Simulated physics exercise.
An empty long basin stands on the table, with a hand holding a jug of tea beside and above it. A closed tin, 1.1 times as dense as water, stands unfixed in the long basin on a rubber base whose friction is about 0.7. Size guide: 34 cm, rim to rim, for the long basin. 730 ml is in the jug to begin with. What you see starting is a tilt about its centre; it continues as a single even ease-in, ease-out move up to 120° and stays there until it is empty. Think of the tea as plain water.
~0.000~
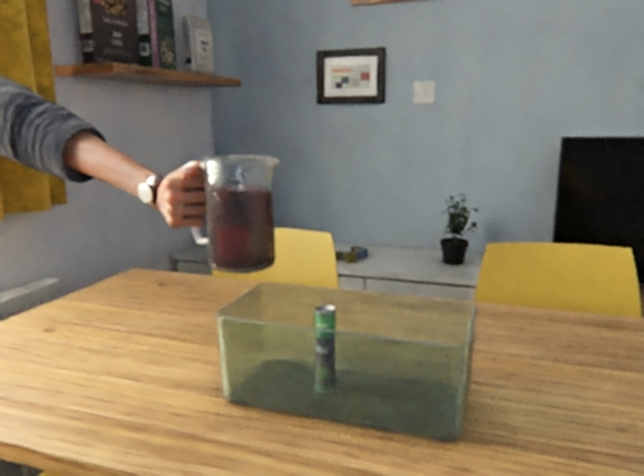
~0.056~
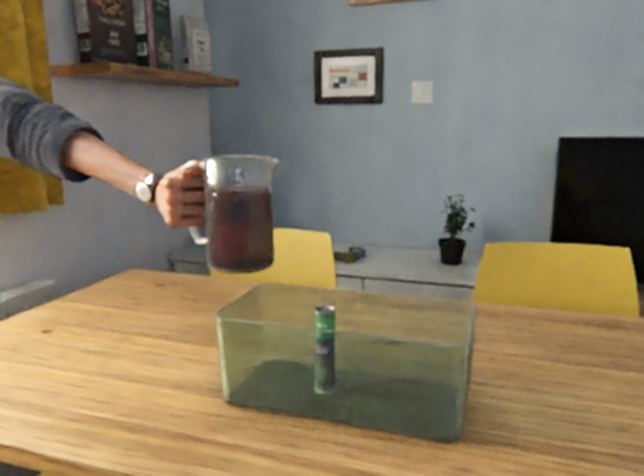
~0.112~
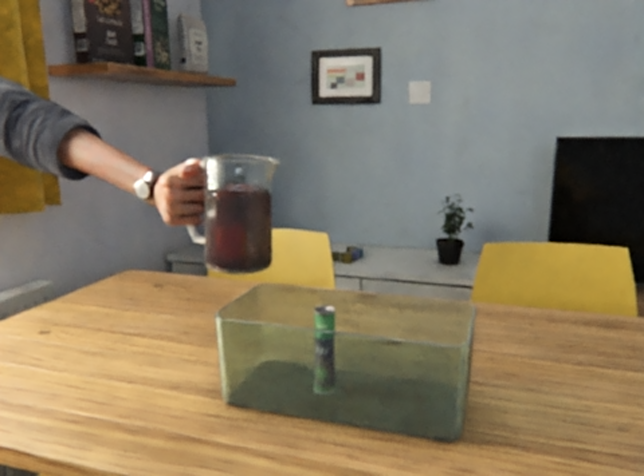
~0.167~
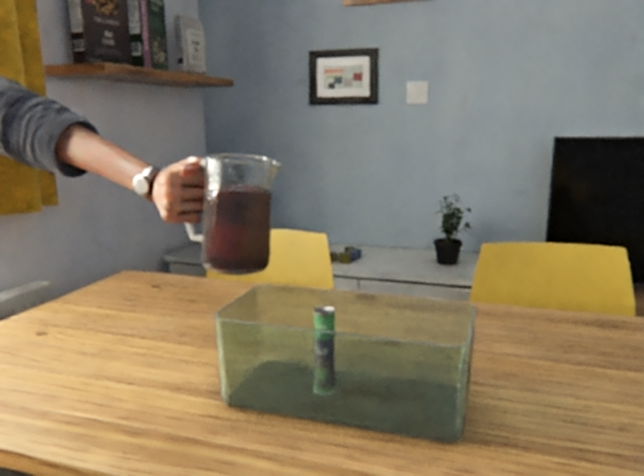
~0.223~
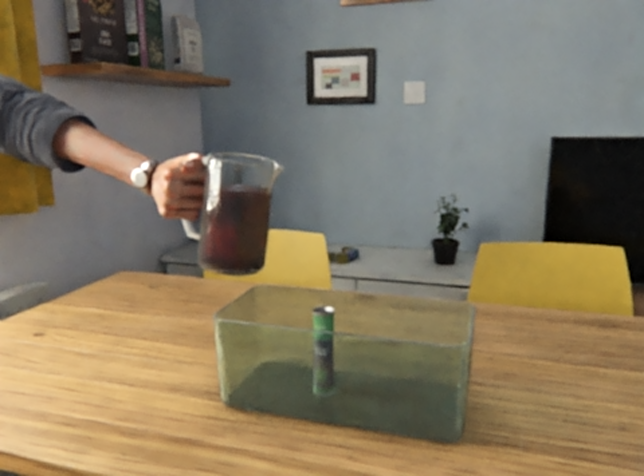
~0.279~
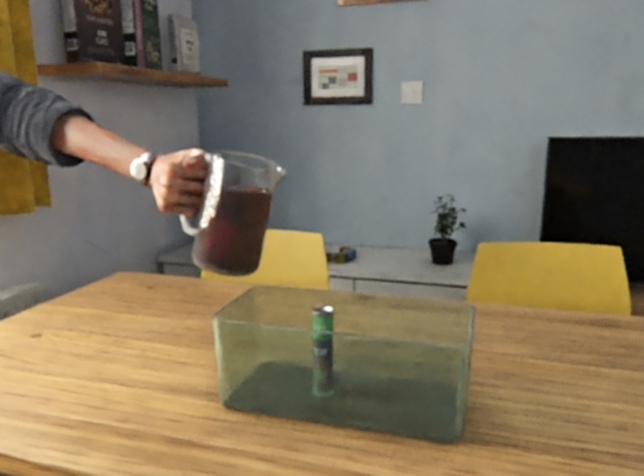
A hand holds a jug of dark tea above a glass basin and slowly tilts it right.
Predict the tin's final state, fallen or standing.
I predict it is fallen.
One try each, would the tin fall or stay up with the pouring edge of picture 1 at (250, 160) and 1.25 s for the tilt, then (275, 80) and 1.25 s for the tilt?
Trial 1 - tin tips; trial 2 - tin stays standing.
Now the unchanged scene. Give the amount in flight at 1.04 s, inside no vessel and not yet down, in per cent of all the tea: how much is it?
Around 20 percent of the liquid.
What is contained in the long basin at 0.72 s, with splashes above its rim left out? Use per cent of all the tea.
Roughly 0 percent.
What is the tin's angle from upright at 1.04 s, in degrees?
Tilt: Around 0°.
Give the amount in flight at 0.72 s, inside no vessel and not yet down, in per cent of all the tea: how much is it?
Around 7 in a hundred.
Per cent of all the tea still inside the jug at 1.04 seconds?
What remains is about 34 percent of it all.
Then, 0.72 s in, the tilt is 74° and 93 per cent is still to pour; the tin stands where it began.
Then, 1.04 s in, the tilt is 112° and 33 per cent is still to pour; the tin stands where it began.
Then, 1.38 s in, the tilt is 120° and 0 per cent is still to pour; the tin lies on its side.
Then, 1.75 s in, the tilt is 120° and 0 per cent is still to pour; the tin lies on its side.
Finally, the tin lies on its side.
